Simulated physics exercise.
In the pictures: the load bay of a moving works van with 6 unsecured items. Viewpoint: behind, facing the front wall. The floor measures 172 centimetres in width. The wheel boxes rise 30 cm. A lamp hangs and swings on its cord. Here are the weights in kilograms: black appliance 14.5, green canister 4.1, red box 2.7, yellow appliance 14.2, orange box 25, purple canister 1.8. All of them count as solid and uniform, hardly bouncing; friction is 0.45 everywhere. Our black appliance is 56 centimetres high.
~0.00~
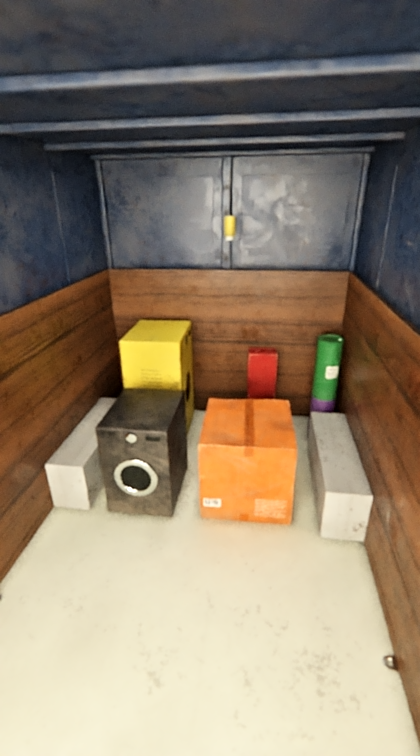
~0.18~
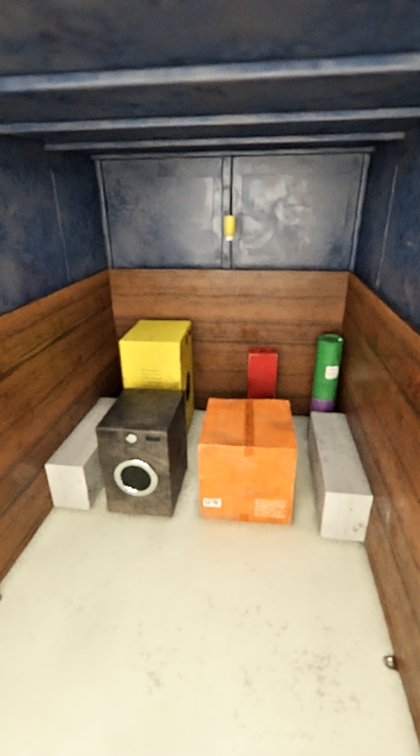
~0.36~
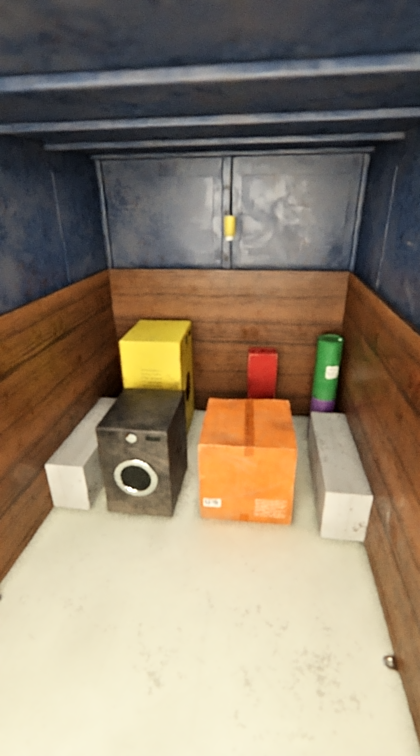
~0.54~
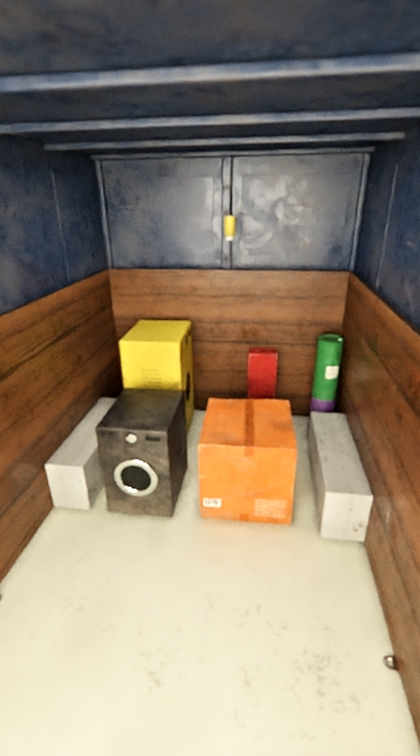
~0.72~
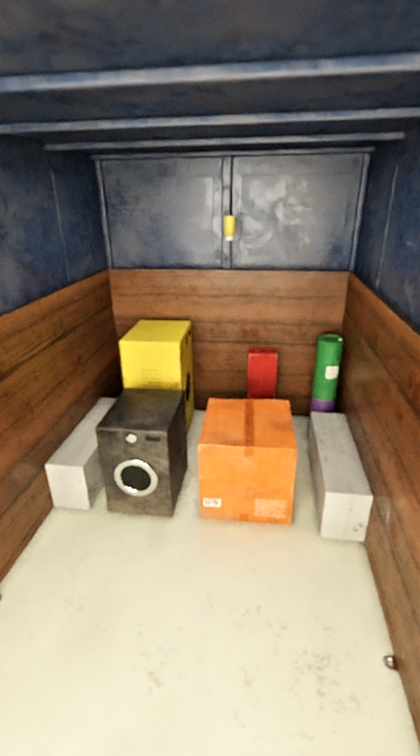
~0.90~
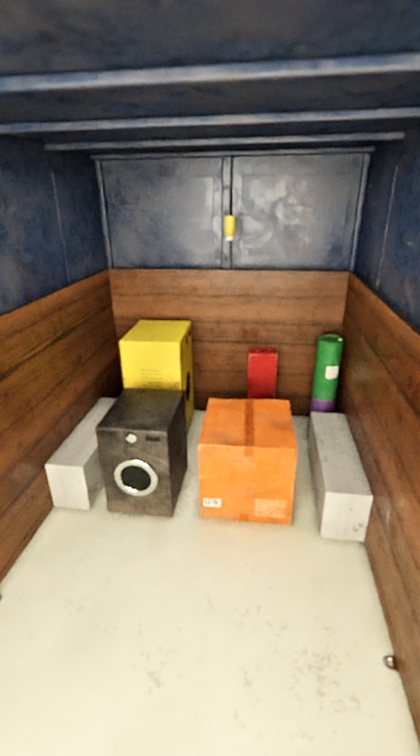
Boxes, appliances and canisters sitting still in a van's load bay, with no visible shifting on the pale floor.
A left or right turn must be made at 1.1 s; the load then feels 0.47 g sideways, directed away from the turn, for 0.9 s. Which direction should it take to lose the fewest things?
The left-hand turn.
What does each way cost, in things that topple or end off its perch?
Going left: 1; going right: 3.
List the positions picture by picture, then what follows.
No push; black appliance (148, 449); green canister (327, 368), in the first picture.
Force 0.42 g jolt; orange box (247, 457), in the second picture.
Force 0.24 g jolt; red box (261, 388); yellow appliance (161, 382), in the third picture.
No push; orange box (247, 457), in the fourth picture.
No push; red box (261, 388); yellow appliance (161, 382), in the fifth picture.
No push; black appliance (148, 449); green canister (327, 368), in the sixth picture.
Turning left. By 1.60 s, force 0.47 g right; green canister 3 cm from its spot near (331, 368); red box tilted 8°.
By 2.20 s, no push; black appliance 3 cm from its spot near (153, 449); red box tilted 68°; yellow appliance 5 cm from its spot.
By 2.40 s, no push; black appliance 3 cm from its spot near (153, 449); red box on its side; yellow appliance 5 cm from its spot.
When it is over (3.5 s), lying over in the back, red box; the other 5 within 15 cm of the start. In the last view, black appliance near (153, 449), green canister near (328, 368).
Turning right instead, green canister, red box and purple canister tipped over or off its perch, 3 of 6 in all.
